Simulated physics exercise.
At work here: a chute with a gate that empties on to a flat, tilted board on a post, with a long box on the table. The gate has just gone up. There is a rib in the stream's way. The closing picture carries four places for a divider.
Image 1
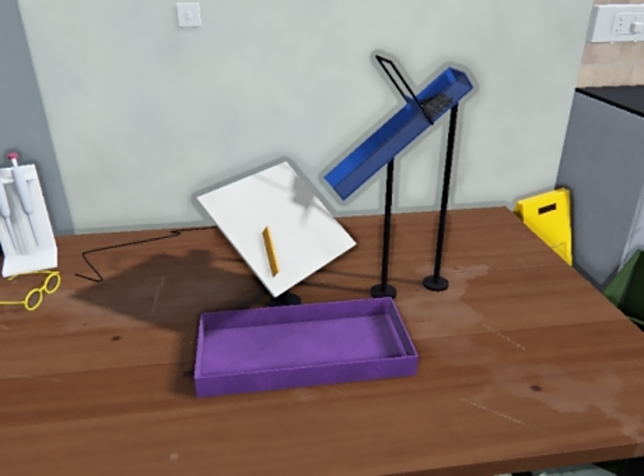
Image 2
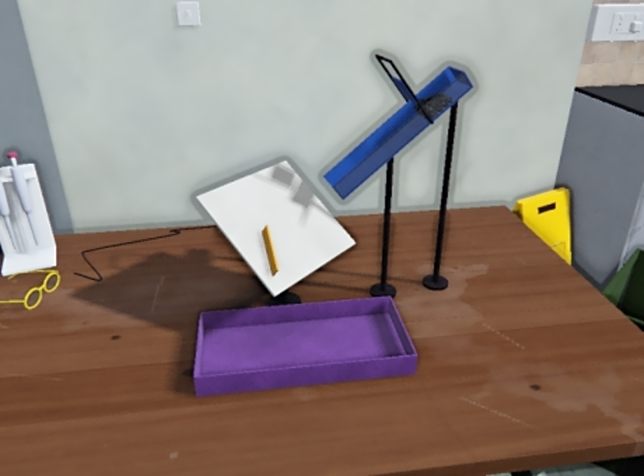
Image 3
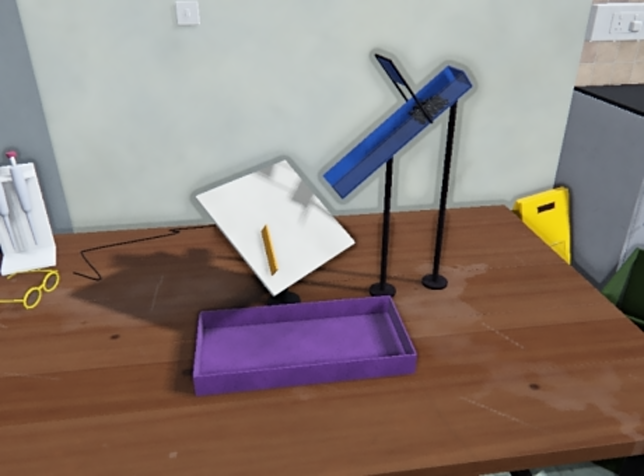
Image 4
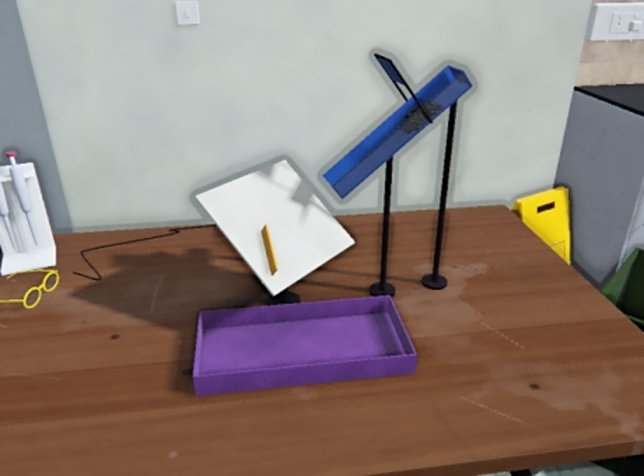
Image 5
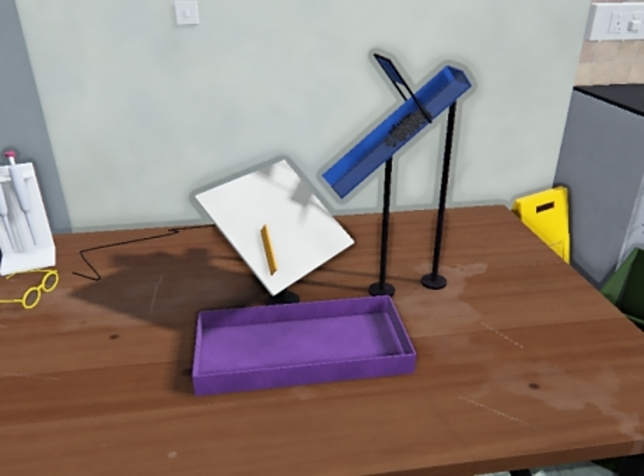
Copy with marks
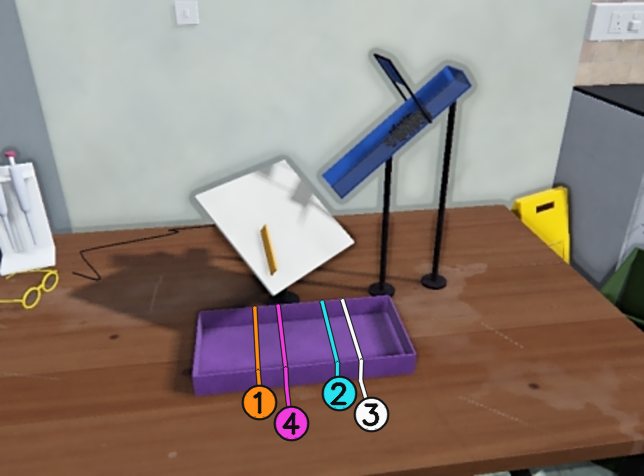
On a wooden table, a black gate stood raised on a sloping blue chute above a tilted white board and an empty purple box, and a small dark load slid a short way down the chute.
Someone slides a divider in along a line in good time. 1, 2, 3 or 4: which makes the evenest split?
2 is best.
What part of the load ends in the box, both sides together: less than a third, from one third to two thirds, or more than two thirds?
About that: More than two thirds.
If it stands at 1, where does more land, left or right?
Right.
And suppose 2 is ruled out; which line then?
That would be 3.
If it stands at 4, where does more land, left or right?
The right side.
On the marked copy, line 1 crosses the front rim at (258, 370); line 2 crosses the front rim at (337, 362); line 3 crosses the front rim at (361, 360); line 4 crosses the front rim at (285, 367).
With 1, of what is caught, none on the left of the divider, all on the right.
With 2, of what is caught, about two thirds on the left of the divider, about a third on the right.
With 3, of what is caught, most on the left of the divider, a small part on the right.
With 4, of what is caught, a stray few on the left of the divider, nearly all on the right.
